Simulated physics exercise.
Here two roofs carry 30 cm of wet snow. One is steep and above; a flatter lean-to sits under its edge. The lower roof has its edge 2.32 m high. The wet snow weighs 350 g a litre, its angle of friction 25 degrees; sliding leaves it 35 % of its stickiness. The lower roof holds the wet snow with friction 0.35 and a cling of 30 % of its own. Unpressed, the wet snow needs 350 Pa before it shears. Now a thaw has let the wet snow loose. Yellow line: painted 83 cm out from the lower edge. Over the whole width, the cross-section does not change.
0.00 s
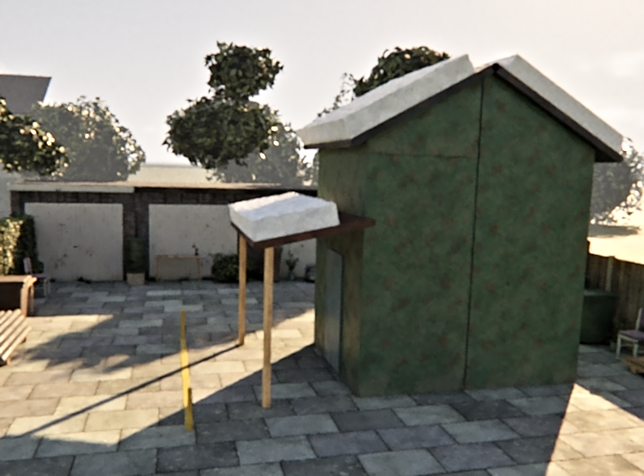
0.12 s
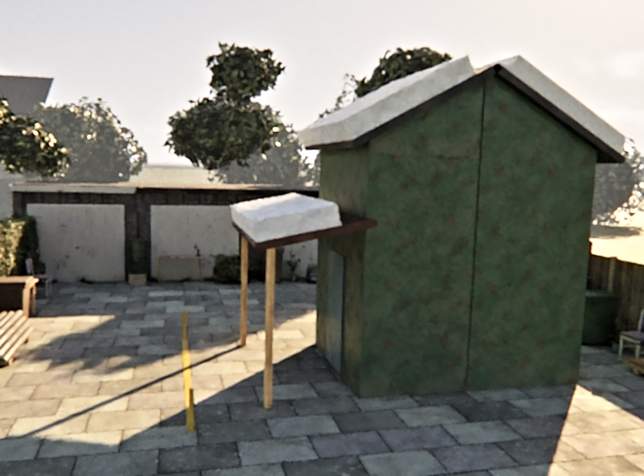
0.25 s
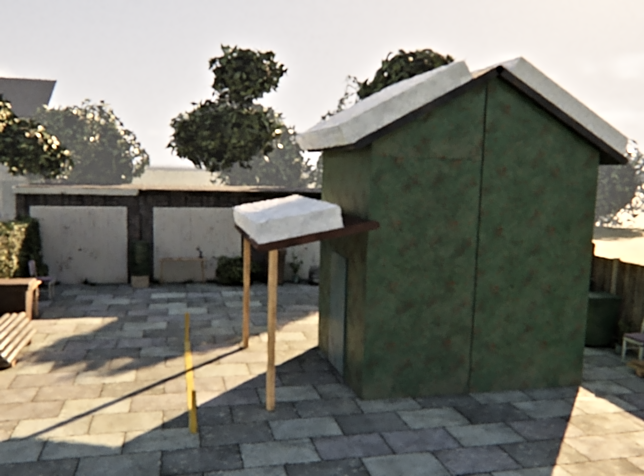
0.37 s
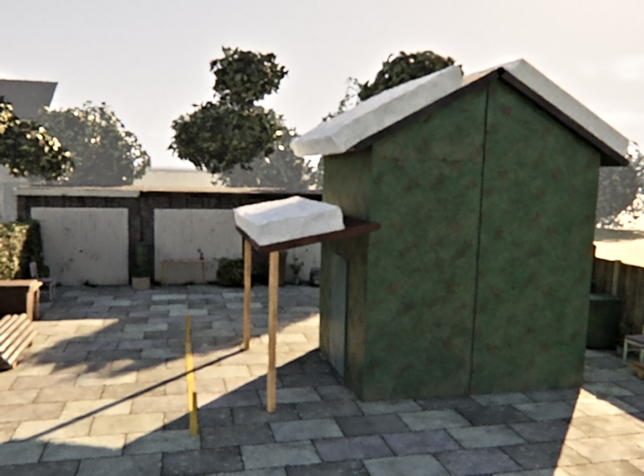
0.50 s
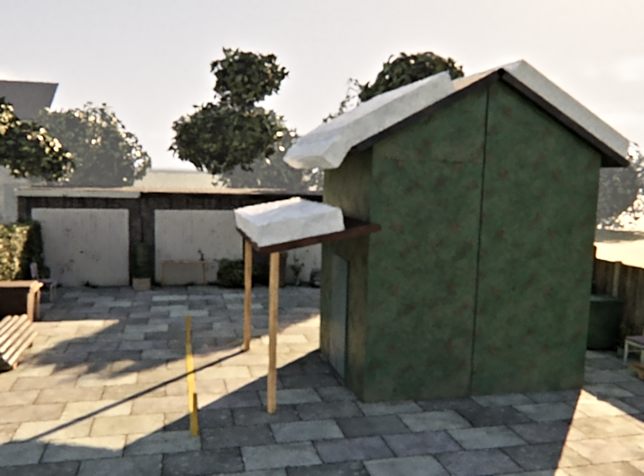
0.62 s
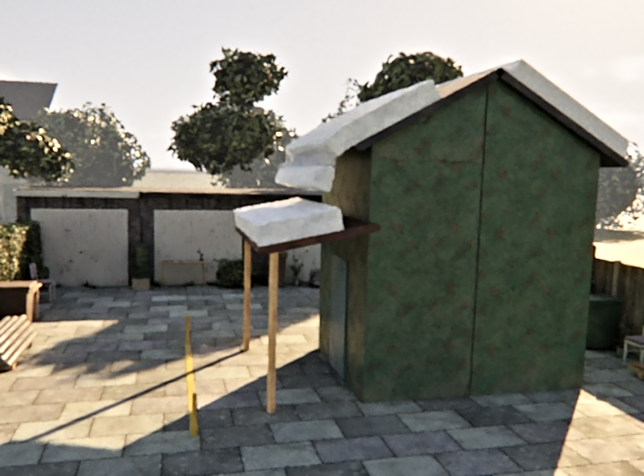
A white slab of wet snow on the left slope of the green building's steep roof starts to slide slowly down to the left. It pushes out past the eave above the flatter, snow-covered lean-to, then its overhanging front bends downward and cracks, while the lean-to's snow stays still.
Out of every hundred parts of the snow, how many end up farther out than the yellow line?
Around 60 in every hundred.
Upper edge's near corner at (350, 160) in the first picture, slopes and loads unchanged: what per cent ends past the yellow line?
In that case it would be around 60 percent.
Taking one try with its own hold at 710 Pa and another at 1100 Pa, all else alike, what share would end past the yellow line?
Result: 60 % for the first case, 55 % for the second.
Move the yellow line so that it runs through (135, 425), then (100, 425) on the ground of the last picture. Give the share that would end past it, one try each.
First try around 45 % past the line, second around 35 %.
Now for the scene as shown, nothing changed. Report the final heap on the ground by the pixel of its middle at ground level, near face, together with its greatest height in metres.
The heap centres close to (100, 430) and stands about 0.3 m tall.
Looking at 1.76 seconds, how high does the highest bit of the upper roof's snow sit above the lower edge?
At that moment the top of the snow is about 0.6 m above the lower edge.
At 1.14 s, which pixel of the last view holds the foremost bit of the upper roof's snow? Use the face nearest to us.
About (233, 230).
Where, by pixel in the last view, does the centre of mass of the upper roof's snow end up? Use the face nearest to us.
Roughly at (84, 386).
After 1.14 s, none is below the lower edge and 0 % is past the line.
After 1.76 s, 66 % is below the lower edge and 59 % is past the line.
After 2.38 s, 68 % is below the lower edge and 60 % is past the line.
After 3.00 s, 68 % is below the lower edge and 60 % is past the line.
After 3.10 s, 68 % is below the lower edge and 60 % is past the line.
